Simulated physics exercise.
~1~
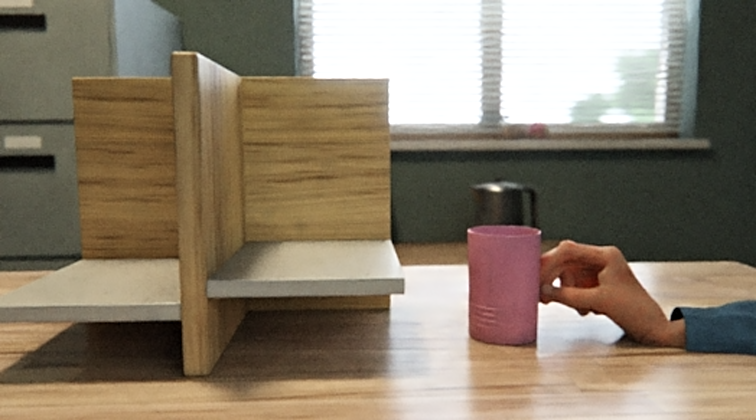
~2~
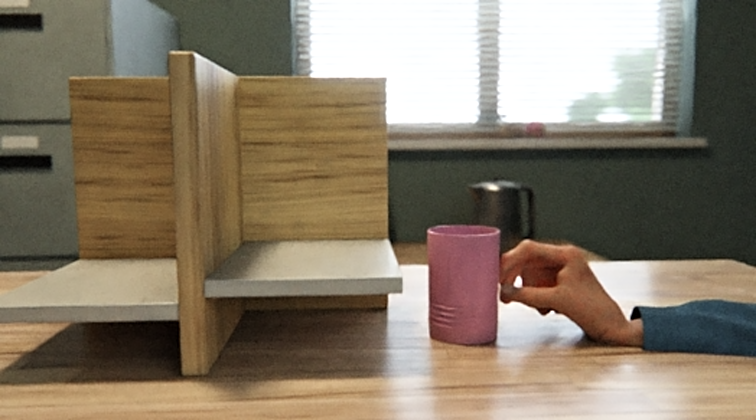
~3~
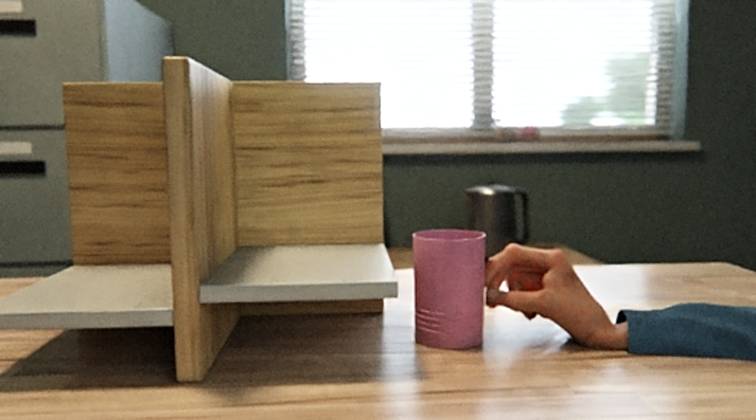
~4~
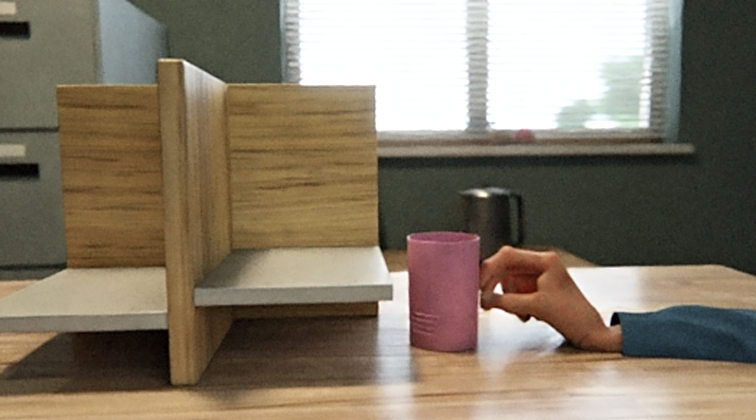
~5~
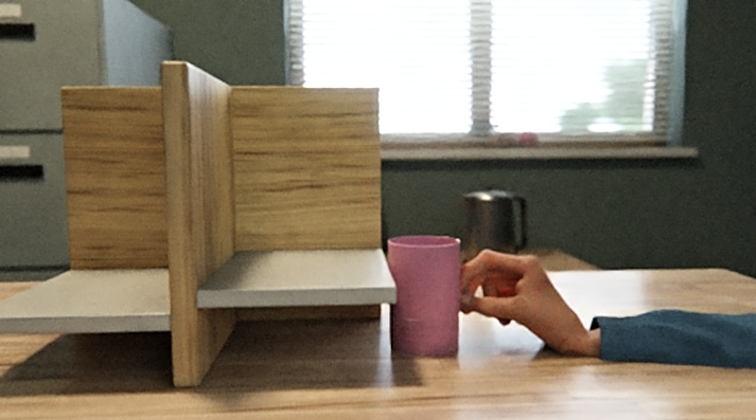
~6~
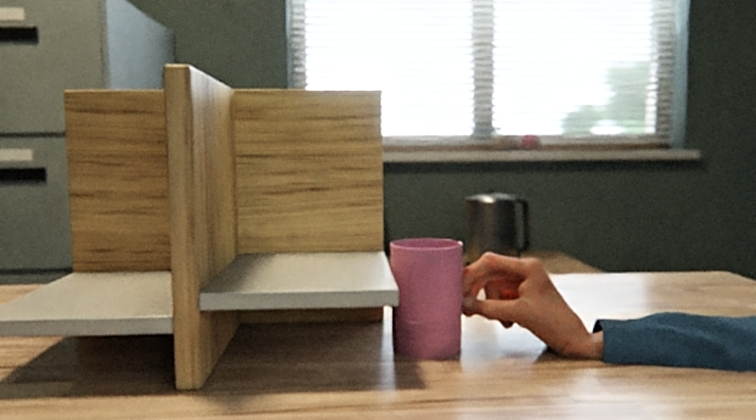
A pink beaker stands upright on a wooden table, held at its right side by a hand in a blue sleeve, seen from the front by a slightly swaying camera. To the left is a small wooden rack with pale grey shelves on either side of an upright panel, and behind are grey cabinets, a bright window with blinds and a metal jug. The hand slides the beaker left towards the rack, slowing as it nears. The beaker, taller than the space beneath the right shelf, meets the shelf's edge and stops there, still upright and held.
